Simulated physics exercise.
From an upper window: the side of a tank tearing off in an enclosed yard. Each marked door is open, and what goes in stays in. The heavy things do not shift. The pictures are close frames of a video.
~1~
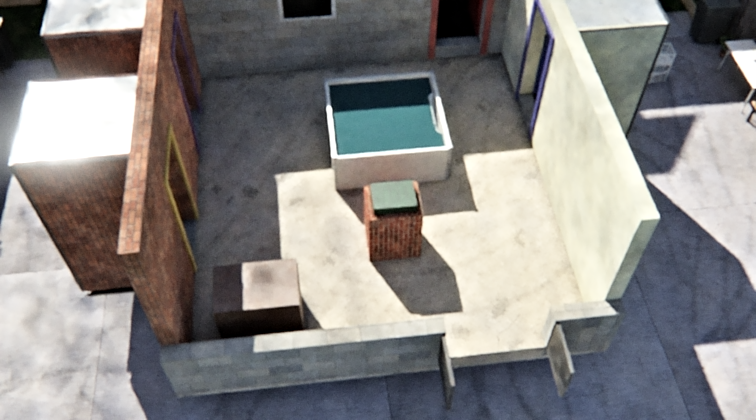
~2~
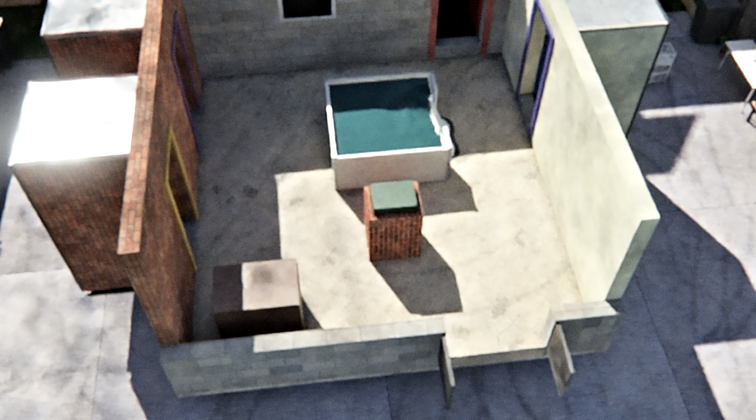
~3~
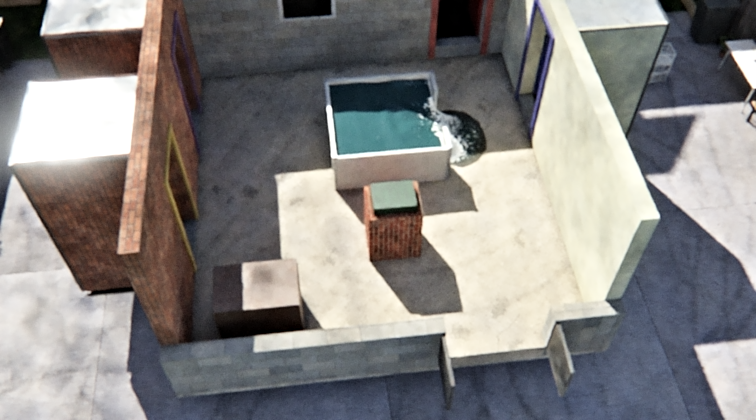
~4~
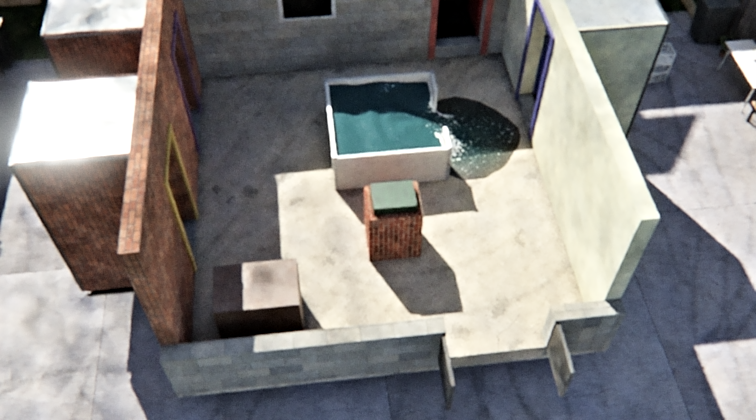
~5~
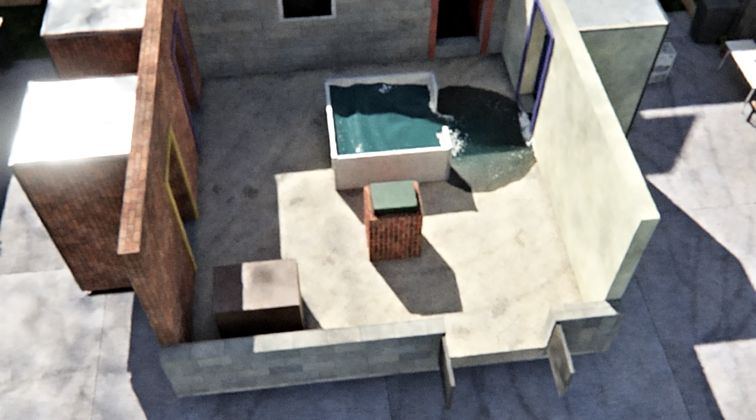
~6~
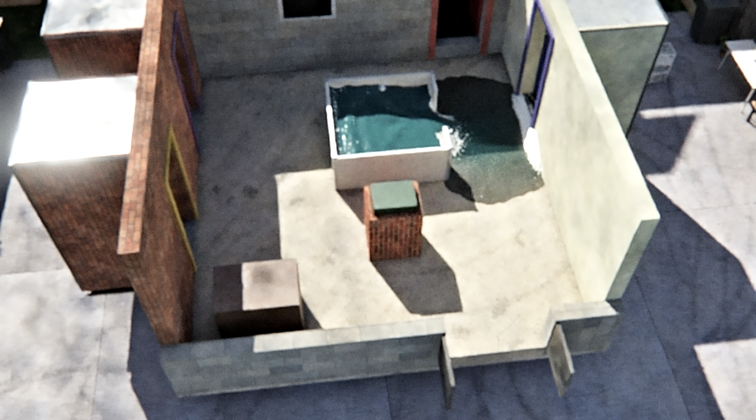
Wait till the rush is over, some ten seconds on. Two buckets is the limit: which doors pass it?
One by one: The red door holds within the limit; the blue door floods; the purple door holds within the limit; the yellow door holds within the limit.
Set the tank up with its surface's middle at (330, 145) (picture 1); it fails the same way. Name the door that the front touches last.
Last comes the one in yellow.
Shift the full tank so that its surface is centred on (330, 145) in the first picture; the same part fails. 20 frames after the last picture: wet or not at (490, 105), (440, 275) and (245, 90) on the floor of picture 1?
In turn: Awash, dry, dry.
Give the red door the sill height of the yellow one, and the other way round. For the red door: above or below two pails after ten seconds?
Then: The red door passes that mark.
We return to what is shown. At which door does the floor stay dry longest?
It is the one in yellow.
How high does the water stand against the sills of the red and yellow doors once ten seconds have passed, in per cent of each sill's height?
In turn 20 and 70 per cent.
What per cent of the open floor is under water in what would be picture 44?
I make it 65 per cent.
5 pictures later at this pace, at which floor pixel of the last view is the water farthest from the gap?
I would point to (570, 264).
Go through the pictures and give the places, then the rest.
The water tank at (386, 116) is whole and still, in the first frame.
The front is at a hidden place, out from the gap at (437, 131), in the second frame.
The front is at (482, 141), out from the gap at (437, 131), in the third frame.
The front is at (515, 138), out from the gap at (437, 131), in the fourth frame.
Water pours out at (437, 131) and has run to (536, 127), in the fifth frame.
The front is at (542, 179), out from the gap at (437, 131), in the sixth frame.
A moment on, water covers 15 % of the floor; the red door wet at the sill, nothing in, the blue door over two buckets in, the purple door not reached, the yellow door not reached.
Next, water covers 30 % of the floor; the red door wet at the sill, nothing in, the blue door far over two buckets in, the purple door not reached, the yellow door not reached.
Then, water covers 45 % of the floor; the red door wet at the sill, nothing in, the blue door far over two buckets in, the purple door not reached, the yellow door not reached.
Later, water covers 65 % of the floor; the red door wet at the sill, nothing in, the blue door far over two buckets in, the purple door wet at the sill, nothing in, the yellow door not reached.
In the end, water covers 90 % of the floor; the red door wet at the sill, nothing in, the blue door far over two buckets in, the purple door wet at the sill, nothing in, the yellow door wet at the sill, nothing in.
